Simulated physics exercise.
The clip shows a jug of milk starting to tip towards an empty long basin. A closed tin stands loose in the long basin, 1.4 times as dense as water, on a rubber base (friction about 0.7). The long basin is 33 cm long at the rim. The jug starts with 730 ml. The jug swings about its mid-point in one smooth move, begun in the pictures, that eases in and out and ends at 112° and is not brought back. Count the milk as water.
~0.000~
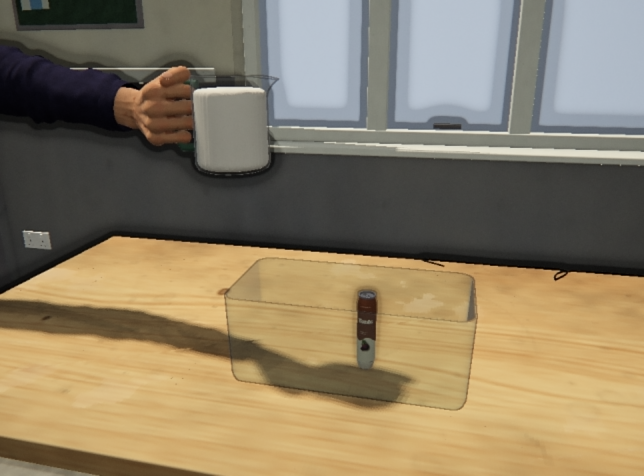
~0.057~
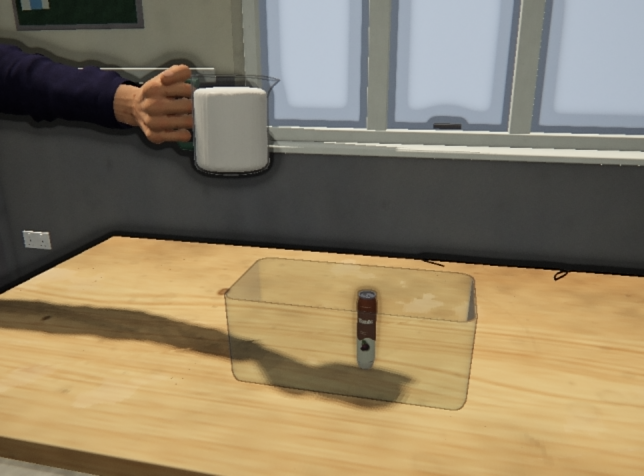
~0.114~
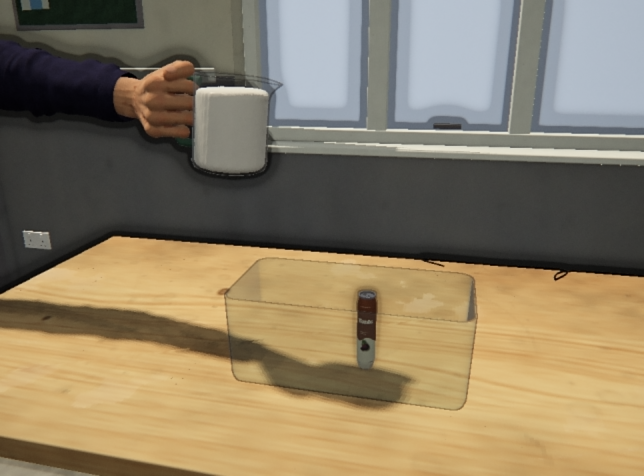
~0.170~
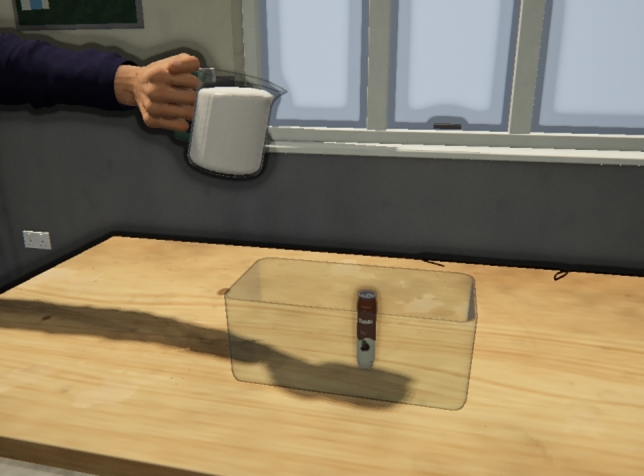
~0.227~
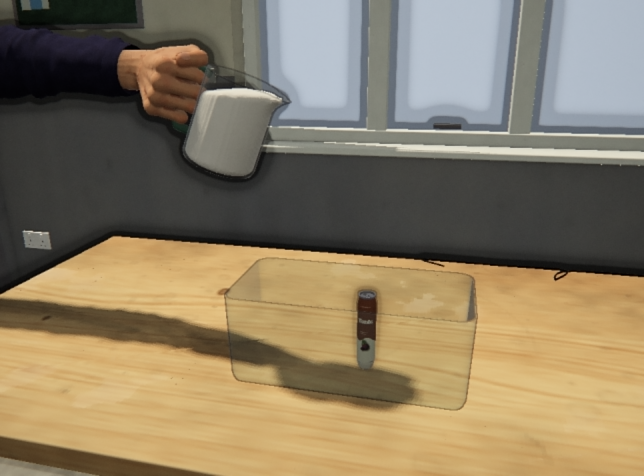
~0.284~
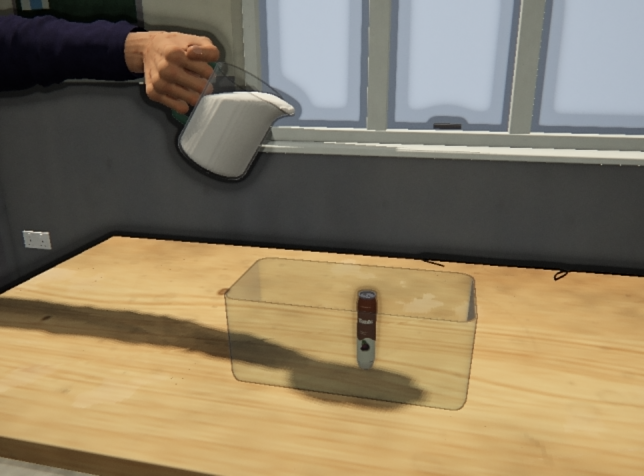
A hand holding a clear jug of milk steadily tilting it rightward above a clear basin with a small upright tin inside.
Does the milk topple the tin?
The tin falls.
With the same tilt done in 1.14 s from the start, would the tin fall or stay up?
The tin falls.
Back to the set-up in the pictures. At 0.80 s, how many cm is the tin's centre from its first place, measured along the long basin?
Some 4 cm.
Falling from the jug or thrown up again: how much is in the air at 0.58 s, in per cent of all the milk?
Some 32 per cent.
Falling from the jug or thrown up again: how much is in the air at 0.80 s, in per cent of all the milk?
Some 26 per cent.
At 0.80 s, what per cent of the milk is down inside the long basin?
Near 60 in a hundred.
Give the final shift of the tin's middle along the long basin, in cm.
About 8.0 cm.
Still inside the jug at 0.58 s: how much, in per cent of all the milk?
Some 58 per cent.
Then, 0.58 s in, the tilt is 95° and 59 per cent is still to pour; the tin stands where it began.
Then, 0.80 s in, the tilt is 112° and 13 per cent is still to pour; the tin leans 19°.
Then, 1.03 s in, the tilt is 112° and 1 per cent is still to pour; the tin lies on its side.
Then, 1.28 s in, the tilt is 112° and 0 per cent is still to pour; the tin lies on its side.
Finally, the tin lies on its side.
